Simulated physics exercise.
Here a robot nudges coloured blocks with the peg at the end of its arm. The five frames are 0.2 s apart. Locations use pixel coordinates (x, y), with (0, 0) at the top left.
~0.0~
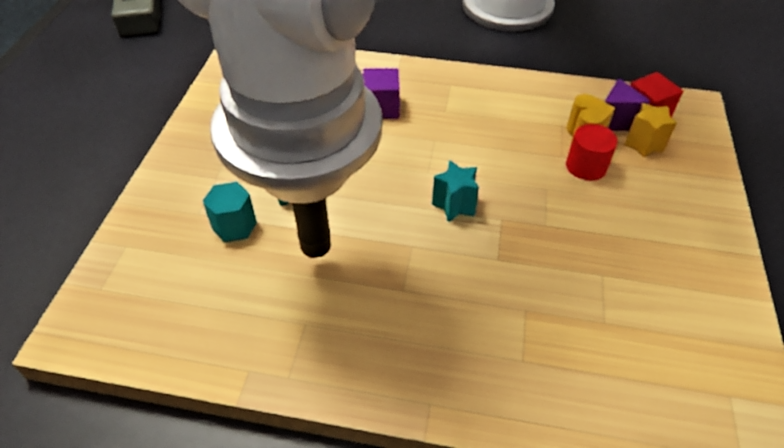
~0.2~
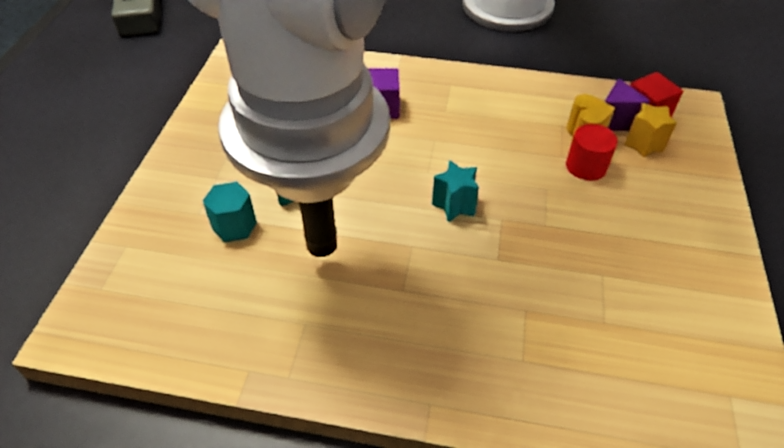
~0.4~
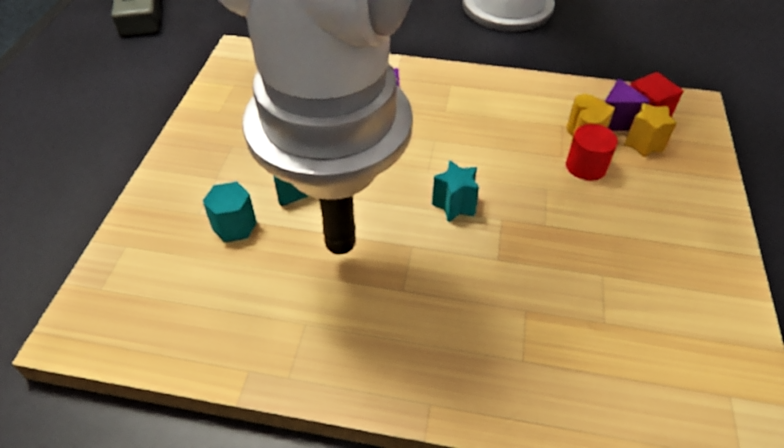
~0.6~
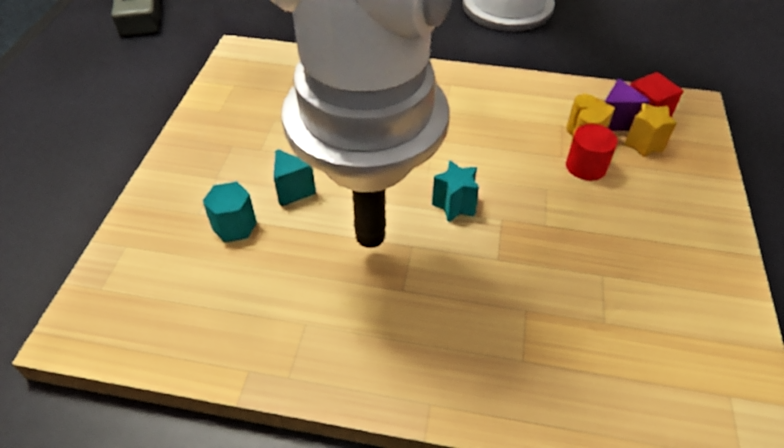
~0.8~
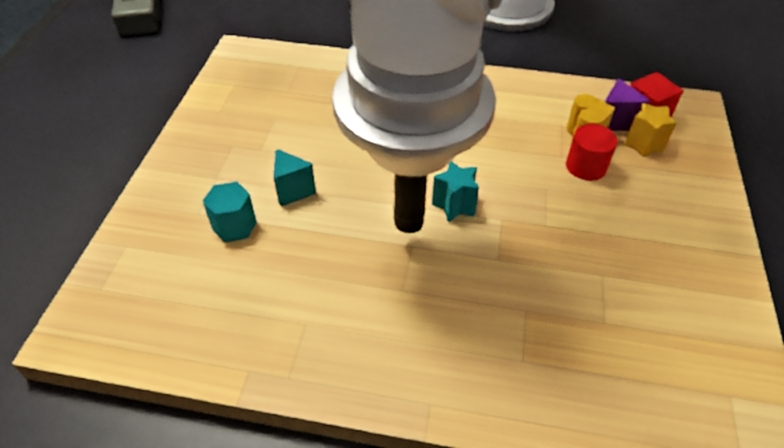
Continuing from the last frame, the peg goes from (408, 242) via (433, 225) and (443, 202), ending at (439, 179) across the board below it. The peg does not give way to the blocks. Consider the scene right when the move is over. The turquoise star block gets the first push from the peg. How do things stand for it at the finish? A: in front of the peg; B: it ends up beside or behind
The correct letter is B.
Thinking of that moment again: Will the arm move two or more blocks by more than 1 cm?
No - that is not the case.
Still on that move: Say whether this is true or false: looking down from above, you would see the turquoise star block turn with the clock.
The claim holds.
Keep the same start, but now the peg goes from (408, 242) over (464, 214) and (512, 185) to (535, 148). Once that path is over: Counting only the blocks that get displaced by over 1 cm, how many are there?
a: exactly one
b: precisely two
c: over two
My pick is a.
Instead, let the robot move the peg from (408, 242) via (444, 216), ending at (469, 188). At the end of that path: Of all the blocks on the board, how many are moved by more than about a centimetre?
1 block.
The first path, step by step. Halfway along, peg at (442, 196); turquoise star block at (465, 171).
At the end, peg at (440, 161); turquoise star block at (473, 155), turned 40° clockwise.
